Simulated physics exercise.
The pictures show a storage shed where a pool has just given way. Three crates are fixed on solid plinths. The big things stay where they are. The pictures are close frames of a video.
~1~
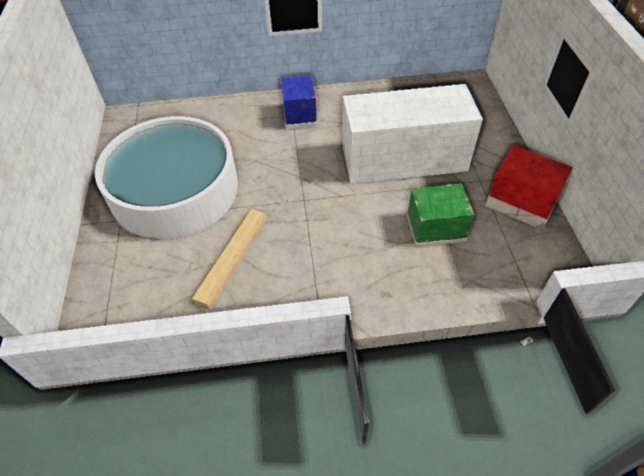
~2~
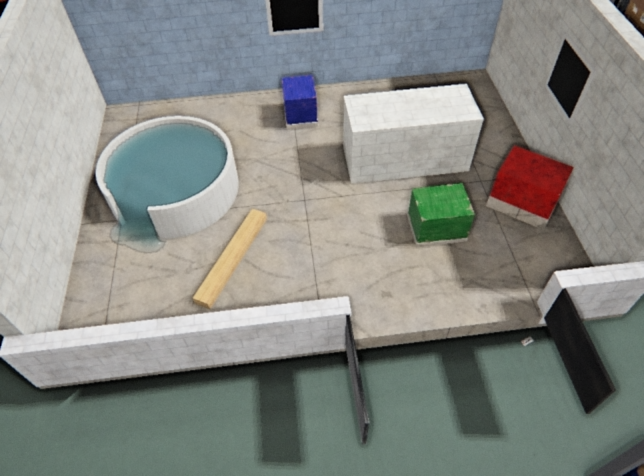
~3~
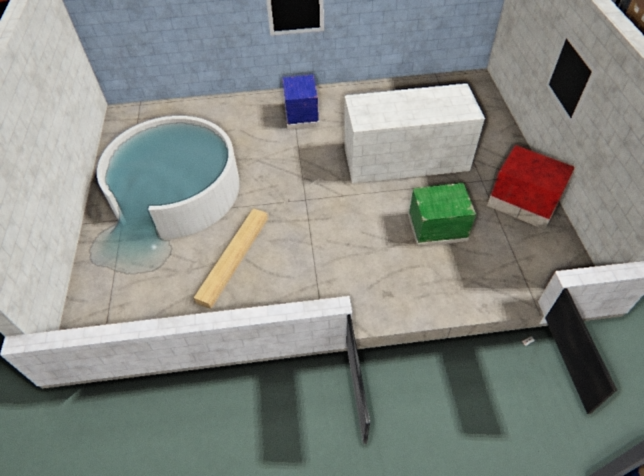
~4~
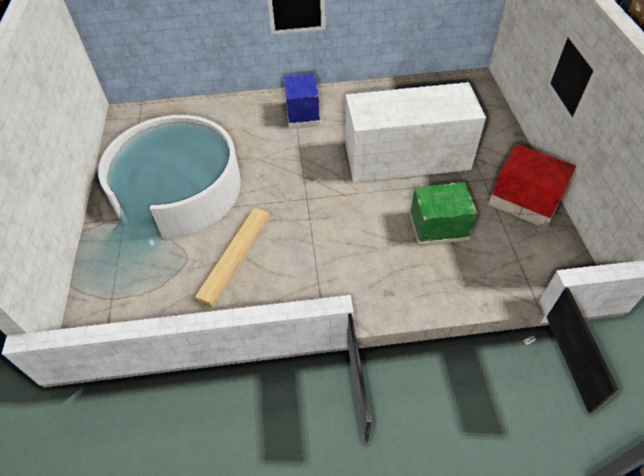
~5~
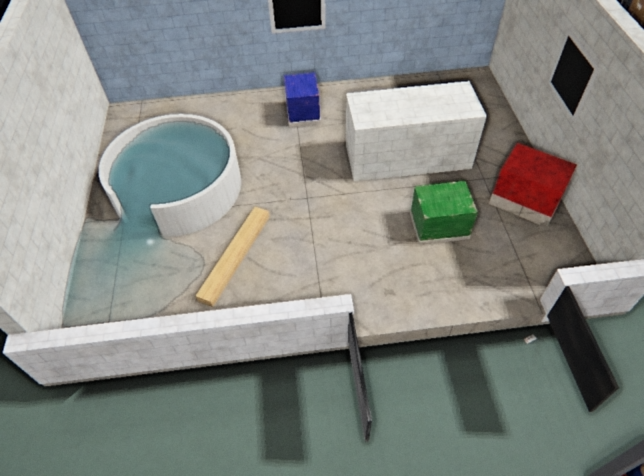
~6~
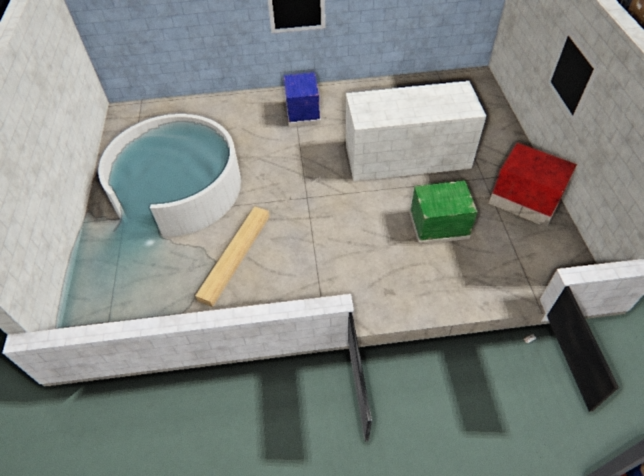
Water pouring from a gap in a round white pool, spreading across the tiled floor toward the left and front walls.
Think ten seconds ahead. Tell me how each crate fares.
One by one: The red crate stays dry; the blue crate stays dry; the green crate gets wet.
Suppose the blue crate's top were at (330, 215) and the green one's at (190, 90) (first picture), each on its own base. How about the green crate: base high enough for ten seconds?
My reading: Green crate stays dry.
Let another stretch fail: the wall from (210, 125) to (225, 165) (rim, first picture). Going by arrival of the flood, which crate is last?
Last comes the red-painted one.
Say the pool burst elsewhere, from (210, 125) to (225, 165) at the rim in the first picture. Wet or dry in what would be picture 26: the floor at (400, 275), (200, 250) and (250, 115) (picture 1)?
One after the other: Wet, clear, covered.
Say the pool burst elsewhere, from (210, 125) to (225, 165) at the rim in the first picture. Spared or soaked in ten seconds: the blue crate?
Blue is topped.
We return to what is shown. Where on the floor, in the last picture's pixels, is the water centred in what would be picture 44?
Roughly at (228, 228).
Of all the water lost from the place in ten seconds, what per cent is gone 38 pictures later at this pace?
I make it 25 per cent.
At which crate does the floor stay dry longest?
Last comes the blue one.
A moment on, water covers 10 % of the floor; the red crate not reached, the blue crate not reached, the green crate not reached.
Next, water covers 20 % of the floor; the red crate not reached, the blue crate not reached, the green crate not reached.
Then, water covers 40 % of the floor; the red crate not reached, the blue crate not reached, the green crate water round its plinth.
Later, water covers 65 % of the floor; the red crate water round its plinth, the blue crate water round its plinth, the green crate water round its plinth.
In the end, water covers 85 % of the floor; the red crate stayed above the water, the blue crate stayed above the water, the green crate was topped.
